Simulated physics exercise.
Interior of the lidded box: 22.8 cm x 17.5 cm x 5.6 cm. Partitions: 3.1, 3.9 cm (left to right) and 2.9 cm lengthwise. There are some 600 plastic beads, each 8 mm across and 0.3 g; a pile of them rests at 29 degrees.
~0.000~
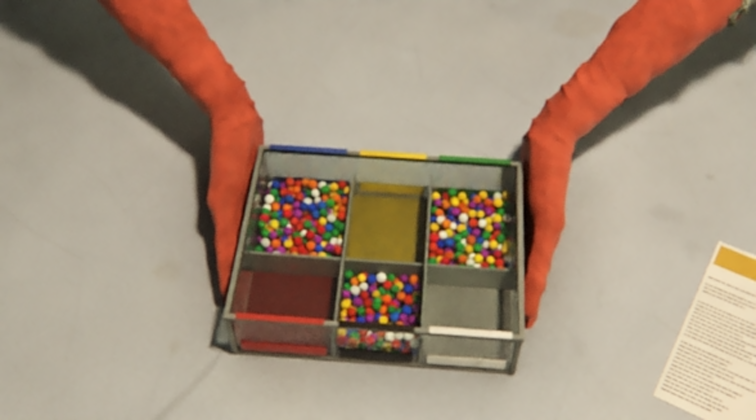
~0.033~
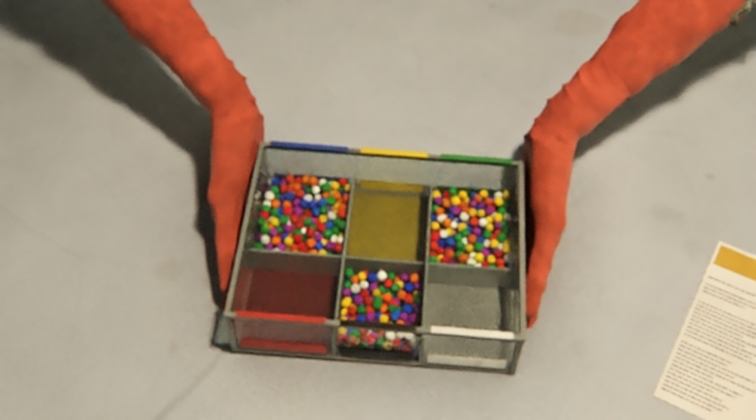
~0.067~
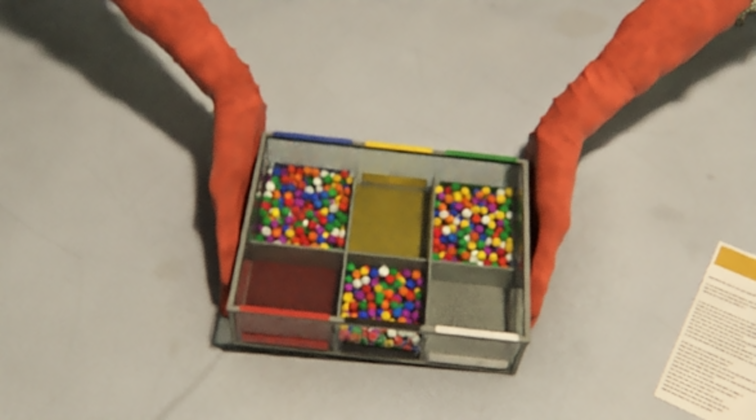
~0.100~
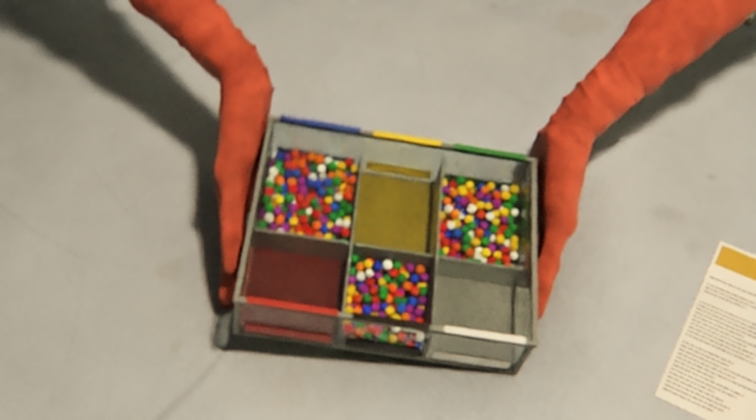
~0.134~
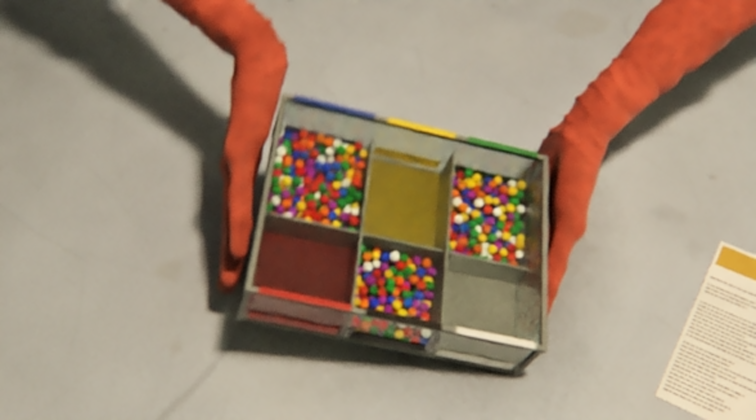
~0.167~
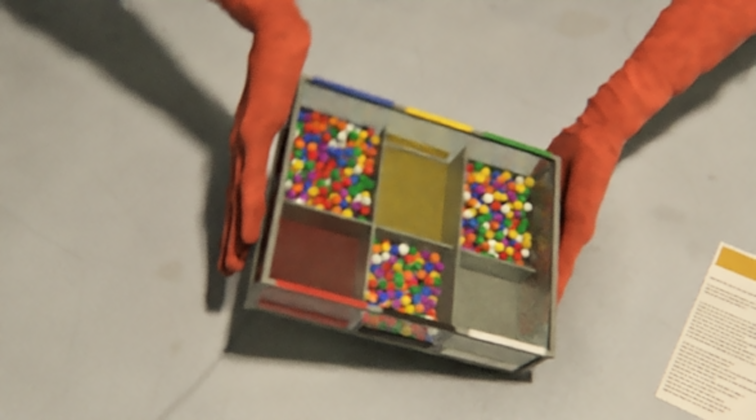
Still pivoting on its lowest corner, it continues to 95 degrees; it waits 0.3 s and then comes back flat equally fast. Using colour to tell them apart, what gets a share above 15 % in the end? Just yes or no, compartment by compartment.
Red gets a no, blue gets a no, green gets a yes, yellow gets a no, white gets a yes, black gets a yes.
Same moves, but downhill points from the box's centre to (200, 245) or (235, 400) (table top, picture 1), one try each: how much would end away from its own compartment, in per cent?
Approximately 35 percent, then 75 percent.
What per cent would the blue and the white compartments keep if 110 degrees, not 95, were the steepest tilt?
With that change you'd see blue at 0 % and white at 35 %.
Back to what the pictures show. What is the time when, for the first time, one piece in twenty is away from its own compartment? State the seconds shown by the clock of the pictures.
That happens at about 0.50 s on the clock.
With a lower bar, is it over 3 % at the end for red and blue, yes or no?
As for red, not so, and as for blue, not so.
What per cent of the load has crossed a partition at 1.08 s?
Near 55 per cent of it.
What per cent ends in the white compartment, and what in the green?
The white compartment ends with 25 per cent, the green one with 30 per cent.
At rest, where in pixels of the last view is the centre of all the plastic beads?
I'd say roughly (447, 299).
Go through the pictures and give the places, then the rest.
The first picture shows box tilt 0 degrees, front corners at (229, 315) and (519, 336); blue 40 %, green 35 %, black 20 %.
The second picture shows box tilt 1 degrees, front corners at (230, 313) and (520, 337).
The third picture shows box tilt 4 degrees, front corners at (233, 307) and (525, 338), lowest corner right front.
The fourth picture shows box tilt 9 degrees, front corners at (239, 298) and (532, 341), lowest corner right front.
The fifth picture shows box tilt 17 degrees, front corners at (251, 288) and (541, 347), lowest corner right front.
The sixth picture shows box tilt 24 degrees, front corners at (267, 280) and (549, 352), lowest corner right front; blue 40 %, green 35 %, black 20 %. Its pace works out near 225 degrees a second.
After 0.71 s, tilt 95 degrees; blue 5 %, green 35 %, yellow 10 %, white 15 %, black 30 %.
Then, at 1.08 s, tilt 55 degrees; green 30 %, yellow 5 %, white 25 %, black 35 %.
After 1.53 s, tilt 0 degrees; green 30 %, yellow 5 %, white 25 %, black 35 %.
At rest (2.0 s), red 0 %, blue 0 %, green 30 %, yellow 5 %, white 25 %, black 35 %.
